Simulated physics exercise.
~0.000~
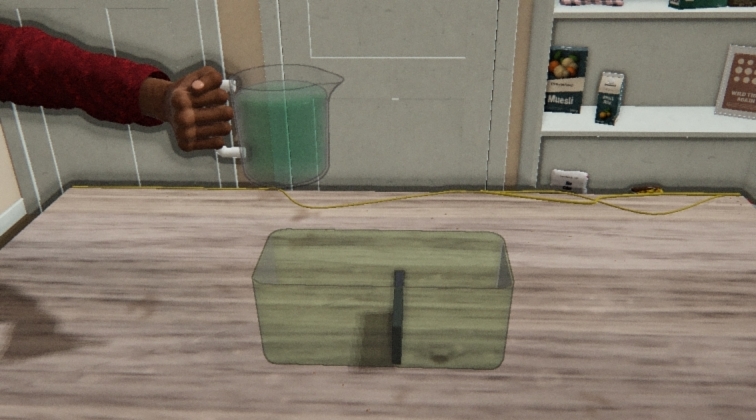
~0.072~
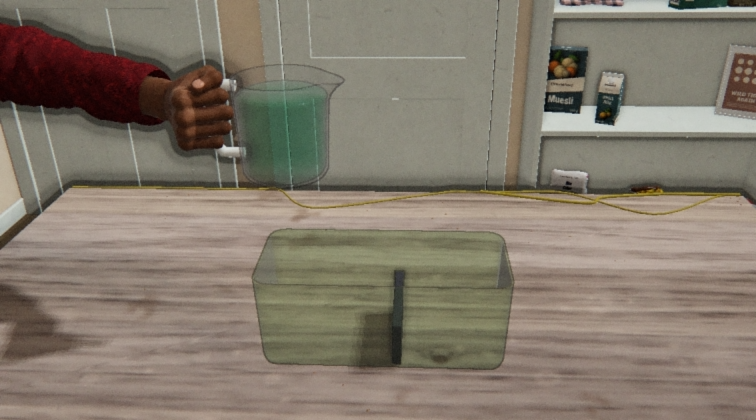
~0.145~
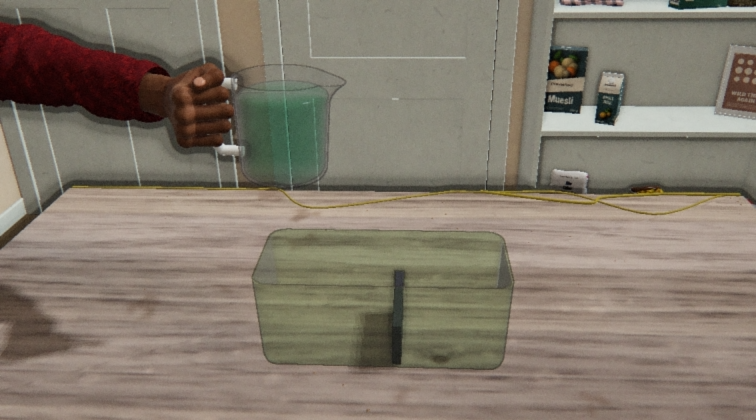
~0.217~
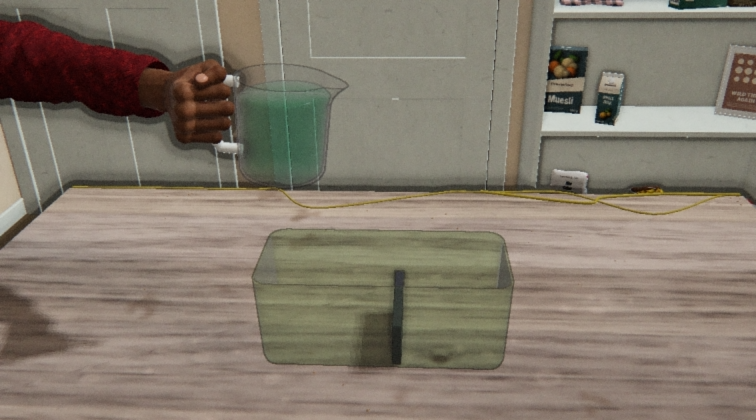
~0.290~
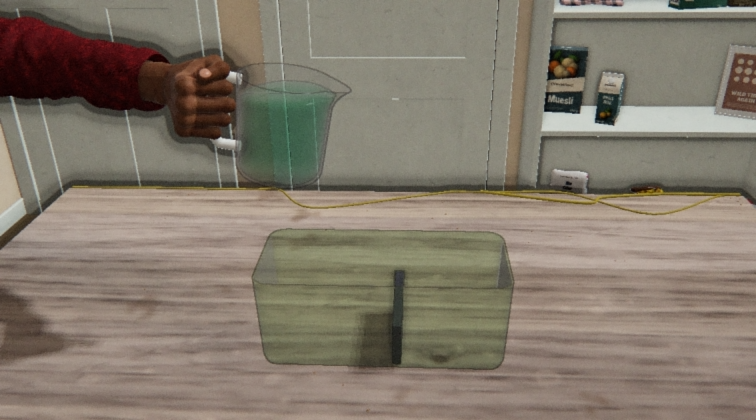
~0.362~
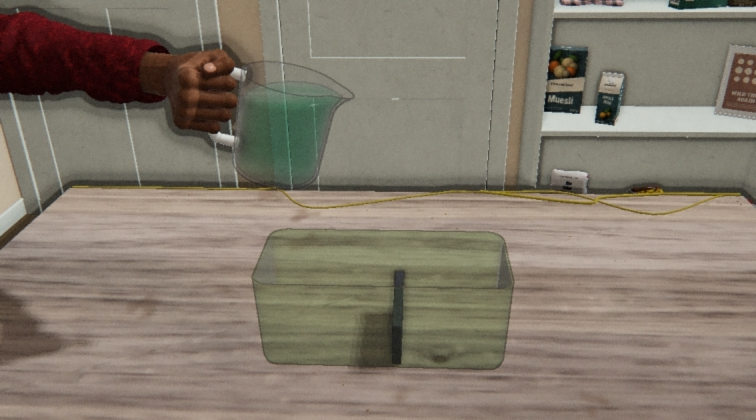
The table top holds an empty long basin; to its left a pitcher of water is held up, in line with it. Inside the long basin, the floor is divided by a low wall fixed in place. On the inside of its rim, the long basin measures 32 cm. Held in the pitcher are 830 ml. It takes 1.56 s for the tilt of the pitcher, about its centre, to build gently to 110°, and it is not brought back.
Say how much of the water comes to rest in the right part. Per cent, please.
About 70 per cent comes to rest there.
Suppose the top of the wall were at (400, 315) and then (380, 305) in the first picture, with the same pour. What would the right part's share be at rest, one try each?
In turn about 60 and 85 per cent.
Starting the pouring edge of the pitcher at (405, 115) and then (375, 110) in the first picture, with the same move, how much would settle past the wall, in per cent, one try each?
Some 90 and 85 per cent, in that order.
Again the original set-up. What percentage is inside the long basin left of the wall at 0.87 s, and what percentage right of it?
0 per cent left and 8 right, roughly.
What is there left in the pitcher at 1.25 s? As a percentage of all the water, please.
Around 20 percent of it.
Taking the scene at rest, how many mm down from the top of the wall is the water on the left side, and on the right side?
Near 50 mm for the left and near 28 mm for the right.
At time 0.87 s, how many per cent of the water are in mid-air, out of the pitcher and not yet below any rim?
At that moment, about 18 percent.
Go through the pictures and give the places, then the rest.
In the first frame, it leans 0°; its right rim is at (344, 79); the water meets the walls at (237, 91) and (329, 91); the long basin's rim runs from (262, 256) to (508, 260); the wall's top is at (398, 298).
In the second frame, it leans 1°; its right rim is at (345, 80); the water meets the walls at (237, 90) and (329, 91).
In the third frame, it leans 2°; its right rim is at (346, 82); the water meets the walls at (239, 91) and (330, 92).
In the fourth frame, it leans 5°; its right rim is at (349, 85); the water meets the walls at (240, 91) and (333, 93).
In the fifth frame, it leans 9°; its right rim is at (352, 90); the water meets the walls at (241, 92) and (337, 93).
In the sixth frame, it leans 14°; its right rim is at (355, 96); the water meets the walls at (244, 93) and (344, 94).
By 0.87 s the tilt is 65° and 74 per cent is still to pour, 0 is left of the wall and 8 right of it.
By 1.25 s the tilt is 99° and 19 per cent is still to pour, 4 is left of the wall and 60 right of it.
By 1.64 s the tilt is 110° and 0 per cent is still to pour, 29 is left of the wall and 69 right of it.
By 2.06 s the tilt is 110° and 0 per cent is still to pour, 29 is left of the wall and 70 right of it.
At rest 29 per cent lies left of the wall, 70 right of it and 1 outside.
